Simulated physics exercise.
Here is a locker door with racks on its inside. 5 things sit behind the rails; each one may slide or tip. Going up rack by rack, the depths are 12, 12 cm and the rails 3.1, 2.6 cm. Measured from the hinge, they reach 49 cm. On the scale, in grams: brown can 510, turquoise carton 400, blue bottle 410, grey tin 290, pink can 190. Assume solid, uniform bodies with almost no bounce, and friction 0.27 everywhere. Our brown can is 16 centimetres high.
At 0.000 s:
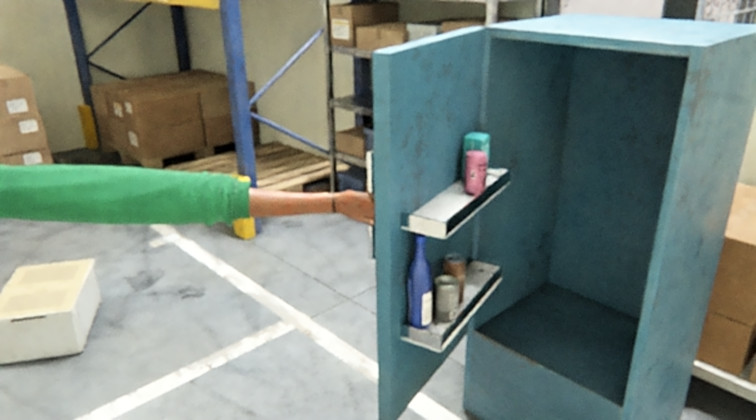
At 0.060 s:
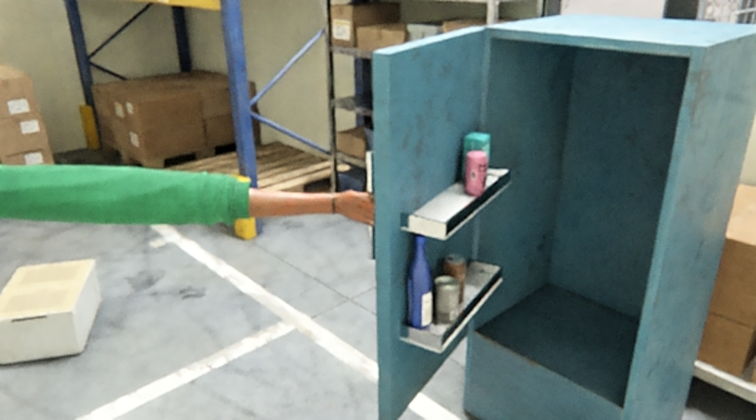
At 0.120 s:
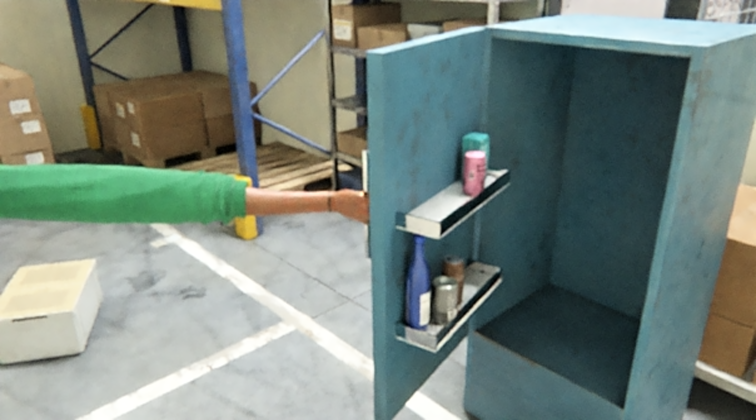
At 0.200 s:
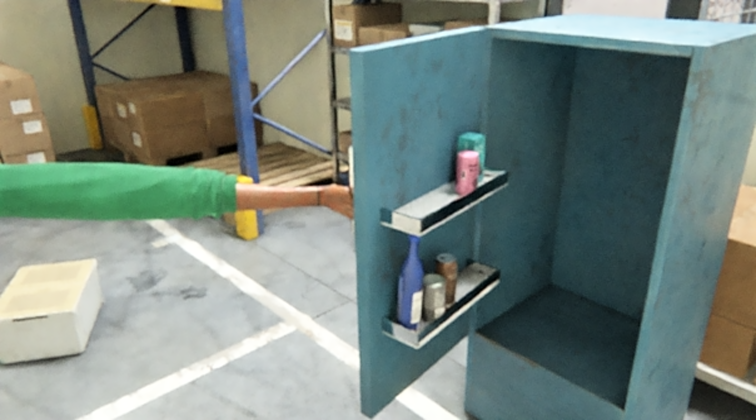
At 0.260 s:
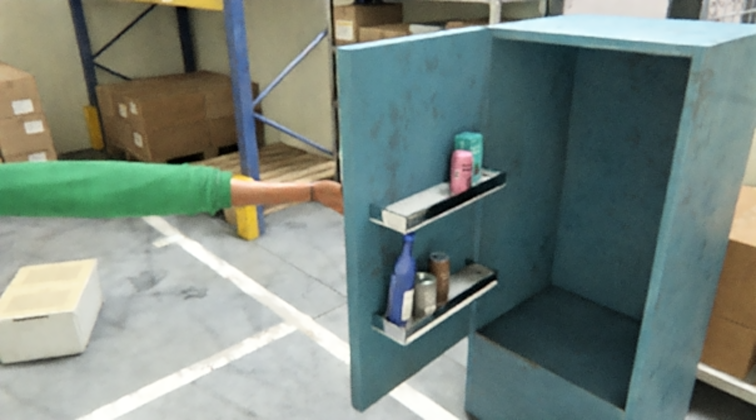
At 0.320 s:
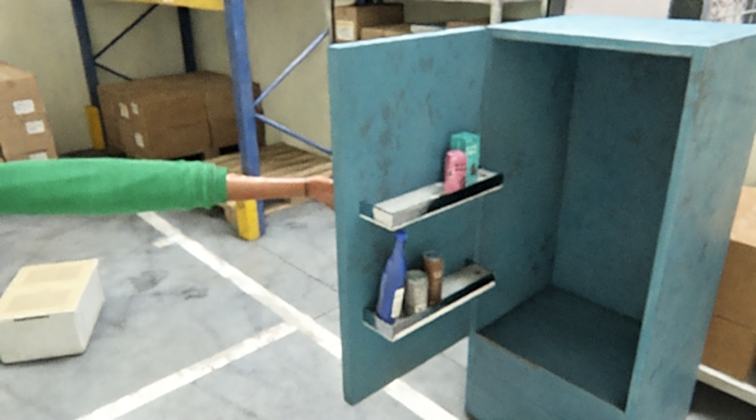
The video shows a green-sleeved arm gradually pulling a blue-green locker door wider open to the left, while a blue bottle on the lower inside rack leans slightly and the cans and carton ride along behind the rails.
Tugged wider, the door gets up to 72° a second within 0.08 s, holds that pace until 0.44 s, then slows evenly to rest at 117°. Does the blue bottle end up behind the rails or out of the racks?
It ends up outside the rack.
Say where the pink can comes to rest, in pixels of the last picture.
Close to pixel (425, 166) in the final view.
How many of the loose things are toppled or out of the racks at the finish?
1 of them.
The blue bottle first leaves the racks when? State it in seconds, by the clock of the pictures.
I'd put it at some 0.7 s.
After 0.62 s, door 110° open; blue bottle leaning 24° near (350, 267).
After 1.02 s, door 117° open; blue bottle now out of the racks.
After 1.22 s, door 117° open.
At rest (1.6 s), out of the racks, blue bottle; the other 4 in place, give or take 5 cm.
